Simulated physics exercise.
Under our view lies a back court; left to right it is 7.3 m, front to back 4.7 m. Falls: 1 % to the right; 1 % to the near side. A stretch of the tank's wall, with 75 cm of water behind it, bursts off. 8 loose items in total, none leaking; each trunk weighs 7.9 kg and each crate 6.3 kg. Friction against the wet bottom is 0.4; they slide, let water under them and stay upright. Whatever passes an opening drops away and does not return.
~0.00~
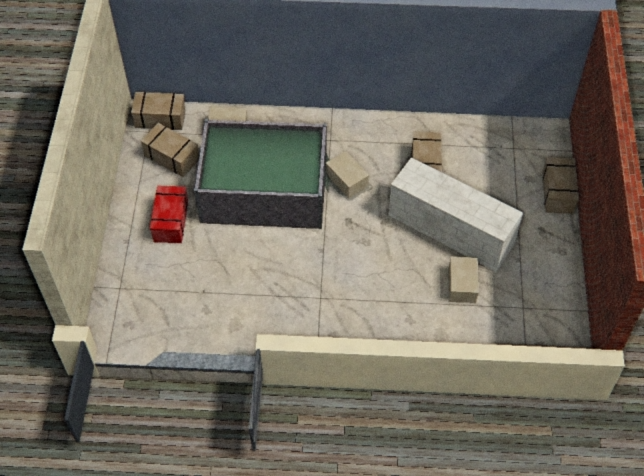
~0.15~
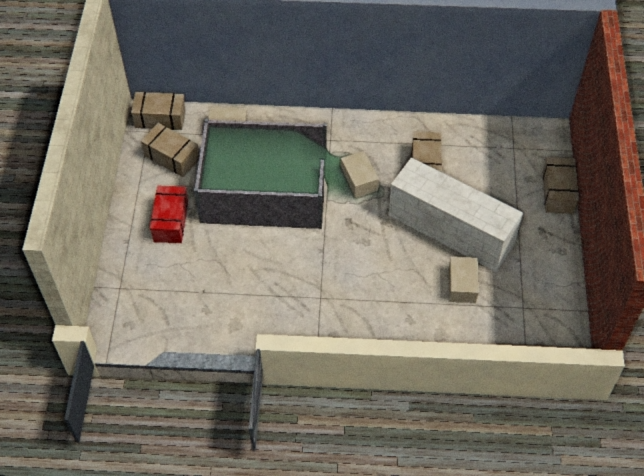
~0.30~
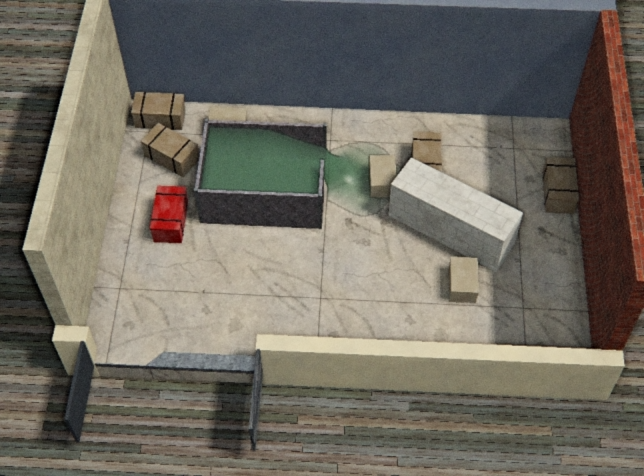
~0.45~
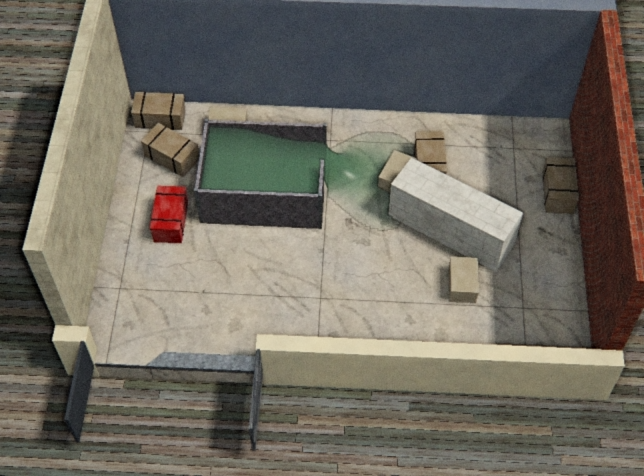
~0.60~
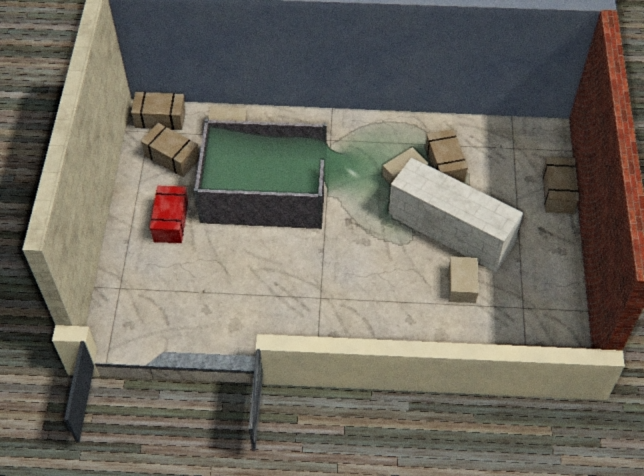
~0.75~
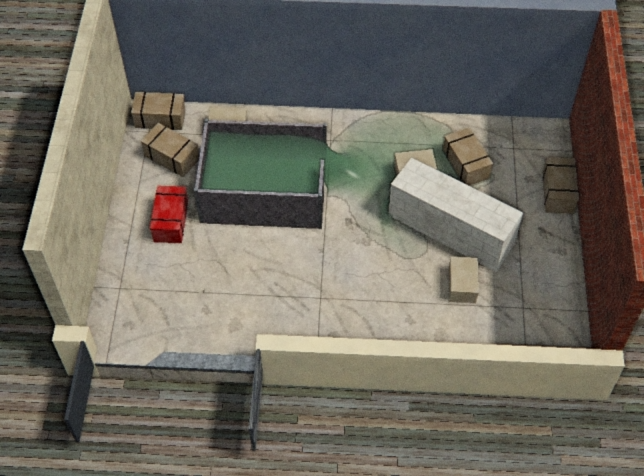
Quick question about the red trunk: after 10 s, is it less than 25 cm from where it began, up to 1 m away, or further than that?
Up to 1 m away.
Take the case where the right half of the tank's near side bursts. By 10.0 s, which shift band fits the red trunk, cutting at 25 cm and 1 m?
So the red trunk keeps its position.
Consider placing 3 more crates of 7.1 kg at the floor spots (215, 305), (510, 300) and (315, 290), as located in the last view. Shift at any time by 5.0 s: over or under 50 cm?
First inside the limit, then outside the limit, then inside the limit.
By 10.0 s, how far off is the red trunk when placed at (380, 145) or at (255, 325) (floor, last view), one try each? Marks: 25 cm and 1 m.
Well, it gets swept off on the first try and gets swept off on the second.
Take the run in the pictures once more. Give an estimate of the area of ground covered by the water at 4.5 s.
At that time the wet patch spans about 23 m2.
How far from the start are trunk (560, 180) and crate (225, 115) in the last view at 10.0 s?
The first ends 600 cm from its start, the second 0 cm.
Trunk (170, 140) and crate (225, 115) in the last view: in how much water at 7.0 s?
Depths: Near 0 cm, then near 0 cm.
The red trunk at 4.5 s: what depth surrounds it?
Roughly 0 cm deep.
After 2.0 s the red trunk is near (168, 207), 0.0 m from its start, aground; 0 of 8 are out; 3 afloat.
After 4.5 s the red trunk is near (168, 207), 0.0 m from its start, aground; 0 of 8 are out; 3 afloat.
After 7.0 s the red trunk is near (168, 207), 0.0 m from its start, aground; 0 of 8 are out; 4 afloat.
After 10.0 s the red trunk is near (135, 189), 0.6 m from its start, aground; 0 of 8 are out; 4 afloat.
